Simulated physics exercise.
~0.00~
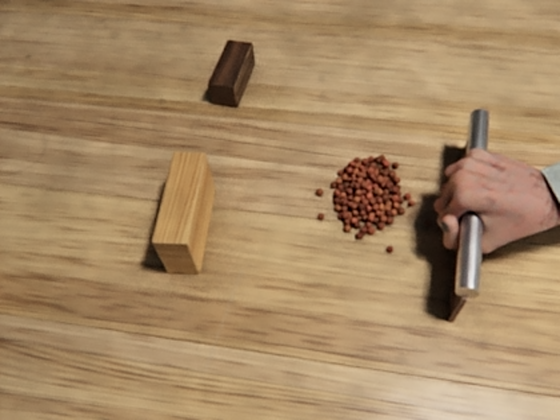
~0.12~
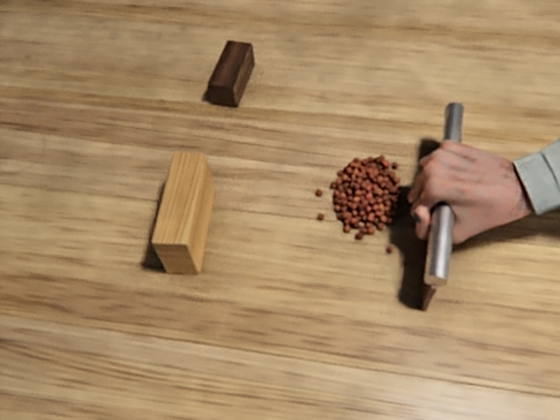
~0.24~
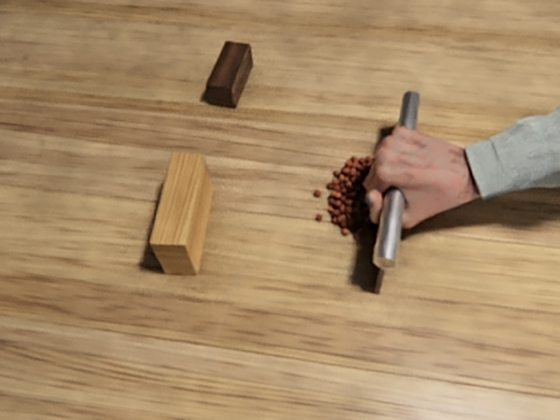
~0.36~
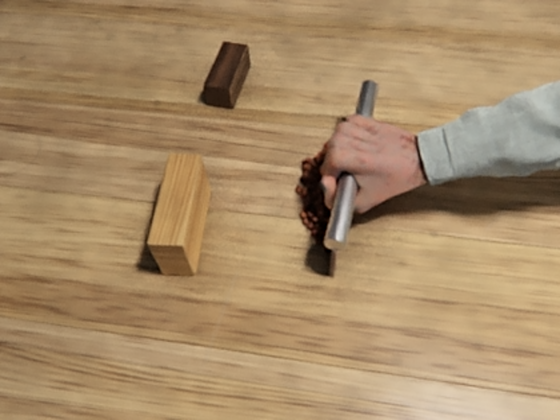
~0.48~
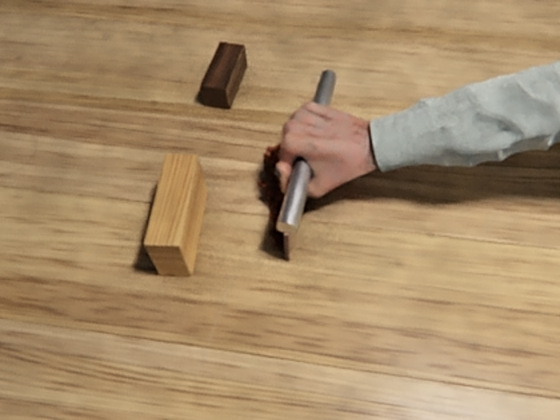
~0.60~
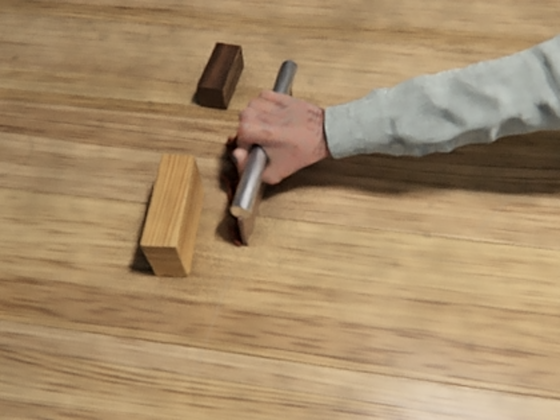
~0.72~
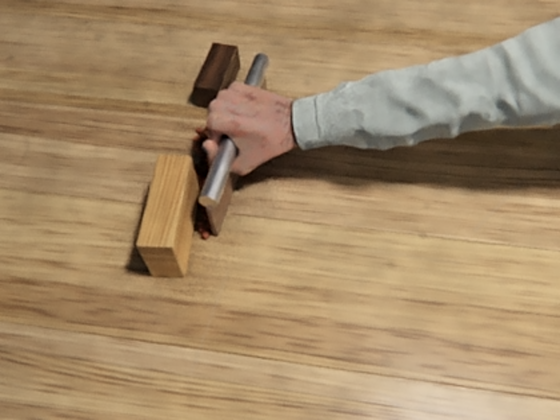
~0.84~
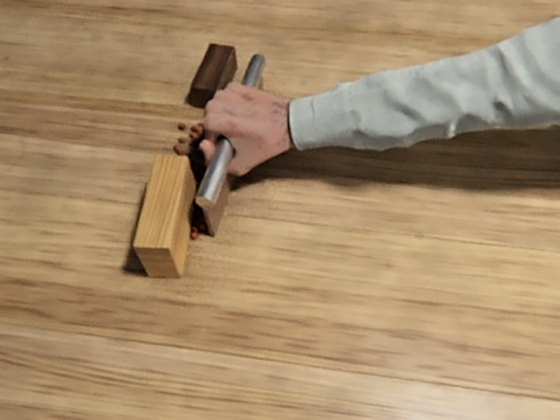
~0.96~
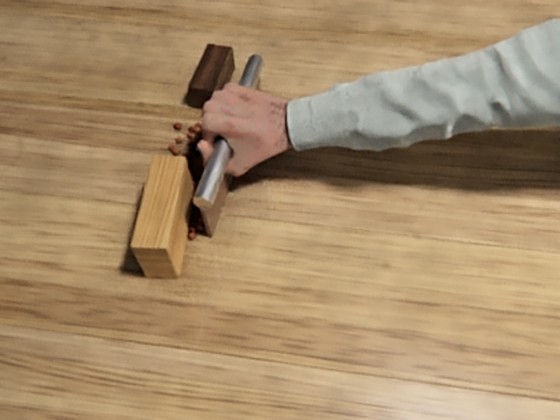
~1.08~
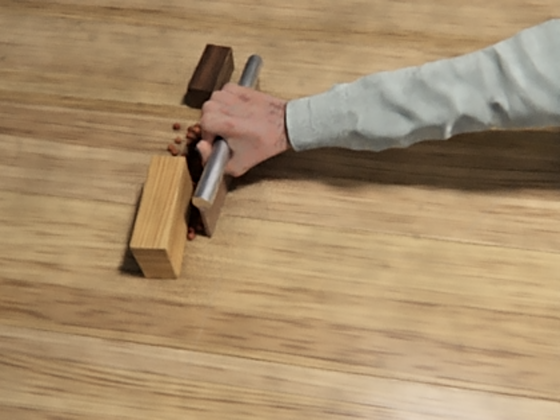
On a wooden tabletop, a hand gripping a metal-handled scraper pushed a pile of small reddish-brown pellets leftwards towards two wooden blocks, then stopped, with a few pellets in the gap and most held up against the lighter block.
